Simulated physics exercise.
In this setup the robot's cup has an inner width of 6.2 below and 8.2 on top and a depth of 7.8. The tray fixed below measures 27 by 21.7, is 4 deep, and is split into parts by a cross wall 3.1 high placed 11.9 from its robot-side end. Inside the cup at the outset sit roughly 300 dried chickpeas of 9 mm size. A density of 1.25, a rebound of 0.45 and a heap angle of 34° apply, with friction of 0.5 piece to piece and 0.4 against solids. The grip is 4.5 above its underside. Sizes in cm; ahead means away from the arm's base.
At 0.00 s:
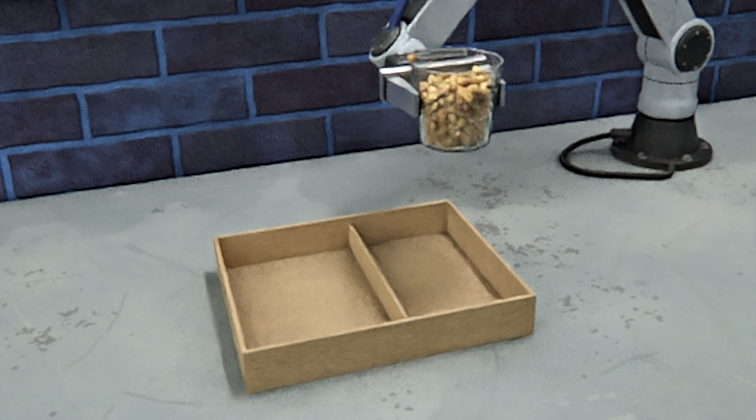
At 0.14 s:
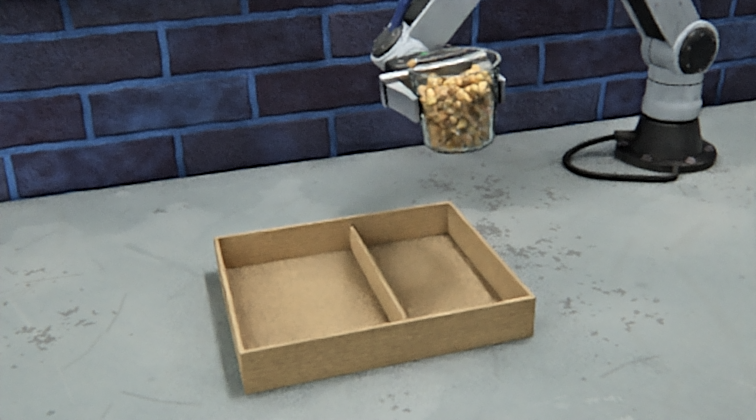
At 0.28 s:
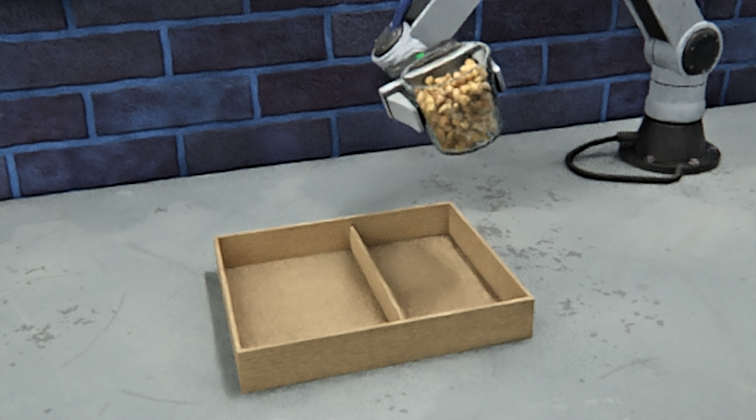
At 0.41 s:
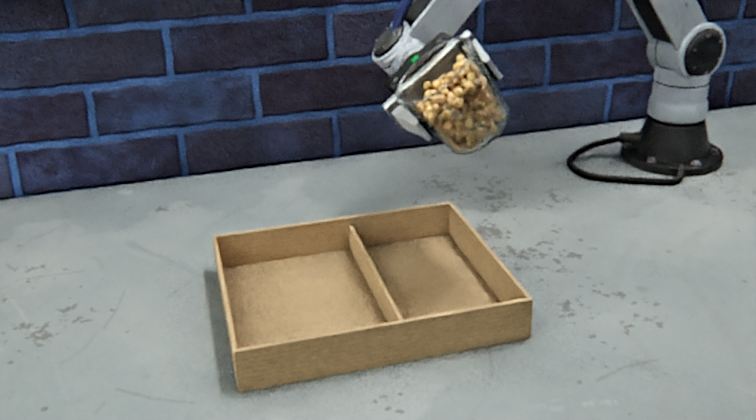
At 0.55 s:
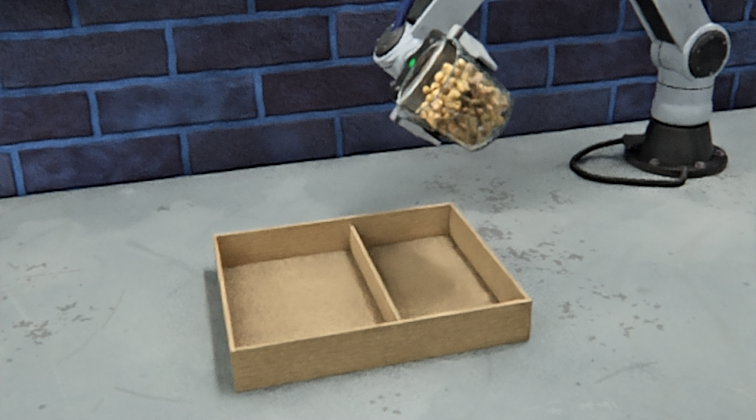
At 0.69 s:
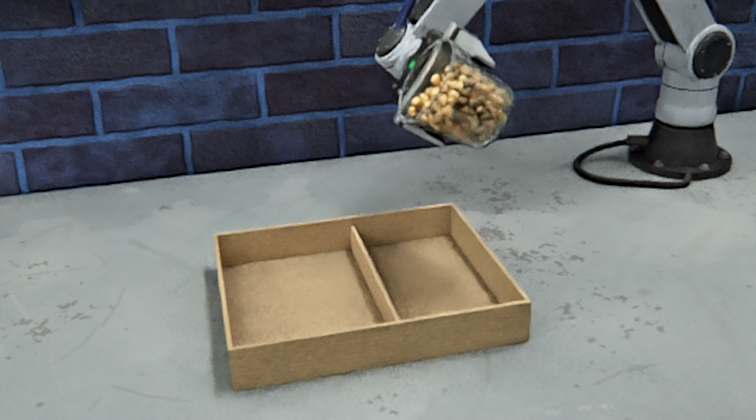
A robot arm held a clear cup of dried chickpeas above a table with an empty, divided wooden tray, then steadily tilted the cup well over to one side, the chickpeas still inside.
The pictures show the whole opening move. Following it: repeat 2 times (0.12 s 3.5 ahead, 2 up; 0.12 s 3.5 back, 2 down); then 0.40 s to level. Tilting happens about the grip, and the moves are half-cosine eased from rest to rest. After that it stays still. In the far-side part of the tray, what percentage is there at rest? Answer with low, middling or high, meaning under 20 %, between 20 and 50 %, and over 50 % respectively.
Middling.
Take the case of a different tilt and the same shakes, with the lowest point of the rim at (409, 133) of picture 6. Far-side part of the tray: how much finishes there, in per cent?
The share is around 70 %.
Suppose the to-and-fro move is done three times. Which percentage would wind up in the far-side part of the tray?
40 per cent or so.
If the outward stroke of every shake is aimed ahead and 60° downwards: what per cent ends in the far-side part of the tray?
Some 0 in a hundred.
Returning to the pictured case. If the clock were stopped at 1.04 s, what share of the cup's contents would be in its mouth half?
Around 45 in a hundred.
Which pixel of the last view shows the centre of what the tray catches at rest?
Approximately (331, 294) in pixels.
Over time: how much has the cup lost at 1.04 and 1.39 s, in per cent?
I'd put it near 30 percent first and near 45 percent later.
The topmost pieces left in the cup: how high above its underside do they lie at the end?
6.0 cm.
After 1.04 s, tilted 57° forward, highest piece 24 above the table; 218 in the cup, 62 in the far-side part, 19 in the robot-side part, 6 in flight or on a rim.
After 1.39 s, tilted 23° forward, highest piece 22 above the table; 161 in the cup, 103 in the far-side part, 38 in the robot-side part, 1 on the table or floor, 2 in flight or on a rim.
After 1.77 s, level, highest piece 22 above the table; 161 in the cup, 105 in the far-side part, 38 in the robot-side part, 1 on the table or floor.
After 2.82 s, level, highest piece 22 above the table; 161 in the cup, 105 in the far-side part, 38 in the robot-side part, 1 on the table or floor.
In the end, 161 in the cup, 105 in the far-side part, 38 in the robot-side part, 1 on the table or floor. That is 34 % in the far-side part of the tray.
